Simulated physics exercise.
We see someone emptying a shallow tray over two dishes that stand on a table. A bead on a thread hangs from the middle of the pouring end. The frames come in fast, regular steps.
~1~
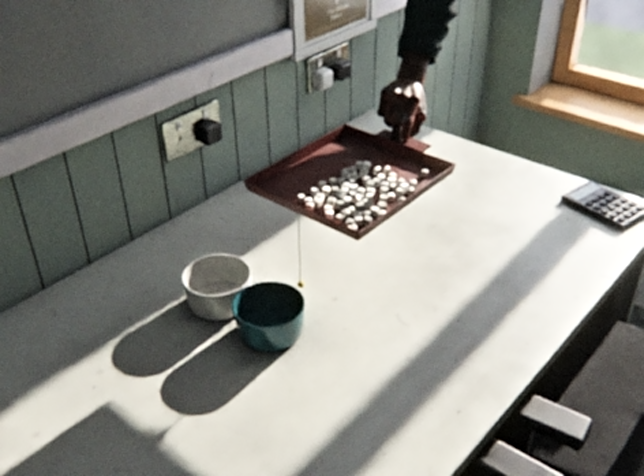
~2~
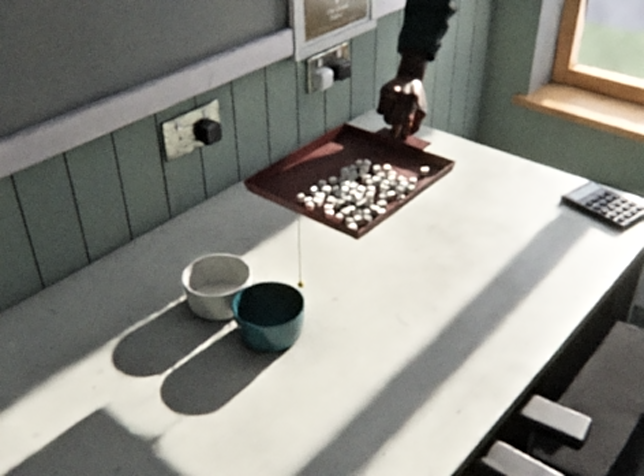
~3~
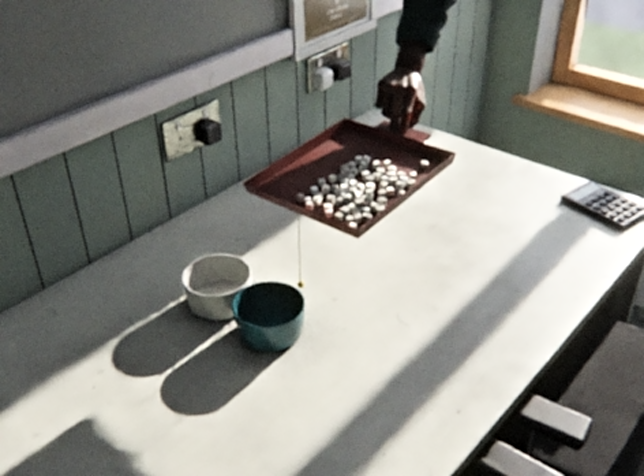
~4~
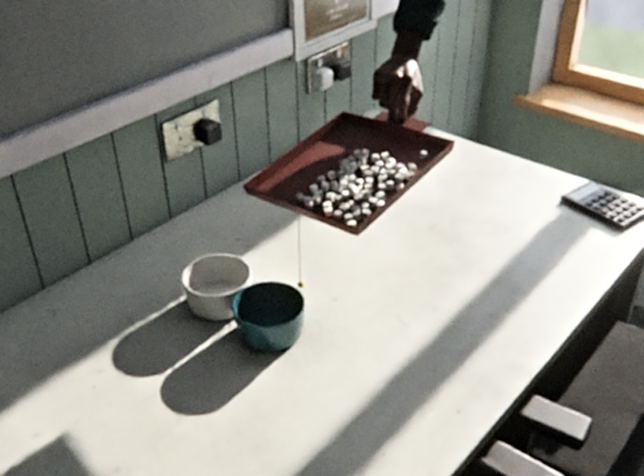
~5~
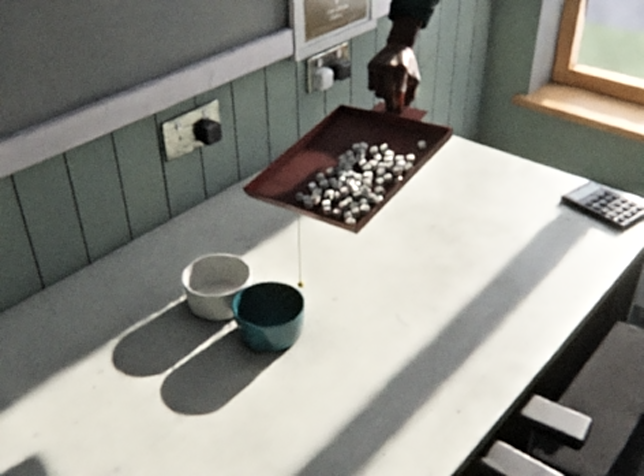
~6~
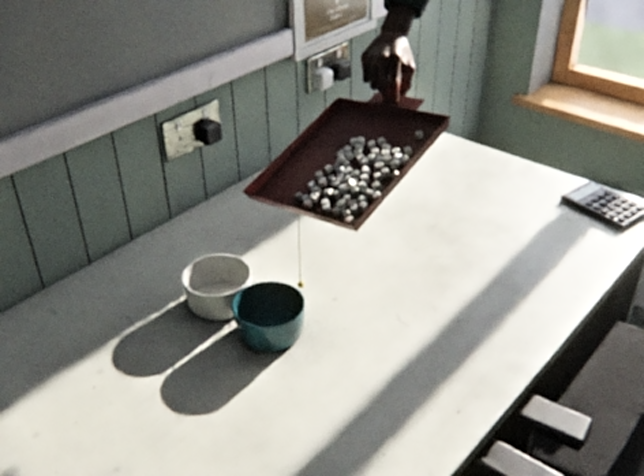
A hand raising the far end of a dark red tray of sugar cubes, tilting it gradually above two bowls on a sunlit table.
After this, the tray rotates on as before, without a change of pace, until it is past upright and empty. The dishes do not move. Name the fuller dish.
The right one ends fuller.
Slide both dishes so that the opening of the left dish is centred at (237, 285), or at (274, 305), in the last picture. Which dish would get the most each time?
The first try: Left. The second: The left-hand dish.
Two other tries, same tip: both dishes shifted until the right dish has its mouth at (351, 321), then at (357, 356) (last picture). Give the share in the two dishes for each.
In turn 20 and 10 in a hundred.
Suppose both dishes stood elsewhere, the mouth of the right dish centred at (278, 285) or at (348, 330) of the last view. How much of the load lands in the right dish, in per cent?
Roughly 50 per cent, and 0 per cent.
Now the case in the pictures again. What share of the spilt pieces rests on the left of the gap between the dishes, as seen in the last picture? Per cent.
Some 20 per cent.
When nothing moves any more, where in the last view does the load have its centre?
Around (259, 310).
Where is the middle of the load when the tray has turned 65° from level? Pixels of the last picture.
Near (284, 195).
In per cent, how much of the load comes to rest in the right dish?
It comes to 40 per cent or so.
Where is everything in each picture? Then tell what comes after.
Corners of the pouring end at (247, 180) and (358, 230), level; middle of the load at (361, 192), sugar cubes; left dish at (193, 302); right dish at (244, 333); bead on its thread at (301, 285), in the first frame.
Corners of the pouring end at (247, 181) and (358, 230), level; middle of the load at (361, 191), in the second frame.
Corners of the pouring end at (247, 182) and (357, 228), tipped barely, lowest at the left corner; middle of the load at (361, 188), in the third frame.
Corners of the pouring end at (246, 185) and (356, 226), tipped a little, lowest at the left corner; middle of the load at (360, 183), in the fourth frame.
Corners of the pouring end at (246, 188) and (355, 224), tipped a little, lowest at the left corner; middle of the load at (358, 179), in the fifth frame.
Corners of the pouring end at (246, 190) and (353, 223), tipped clearly, lowest at the left corner; middle of the load at (357, 174); left dish at (193, 302); right dish at (244, 333), in the sixth frame.
Soon after the last picture, tray tipped steeply; nearly all on the tray; a stray few in the left dish; a small part in the air.
A little later, tray tipped past a quarter turn; about two thirds on the tray; a small part in the right dish; a small part in the left dish; a stray few outside both; a small part in the air.
Later still, tray tipped past a quarter turn; about a third in the right dish; a small part in the left dish; about half outside both.
At rest, tray tipped past a quarter turn; about a third in the right dish; a small part in the left dish; about half outside both.
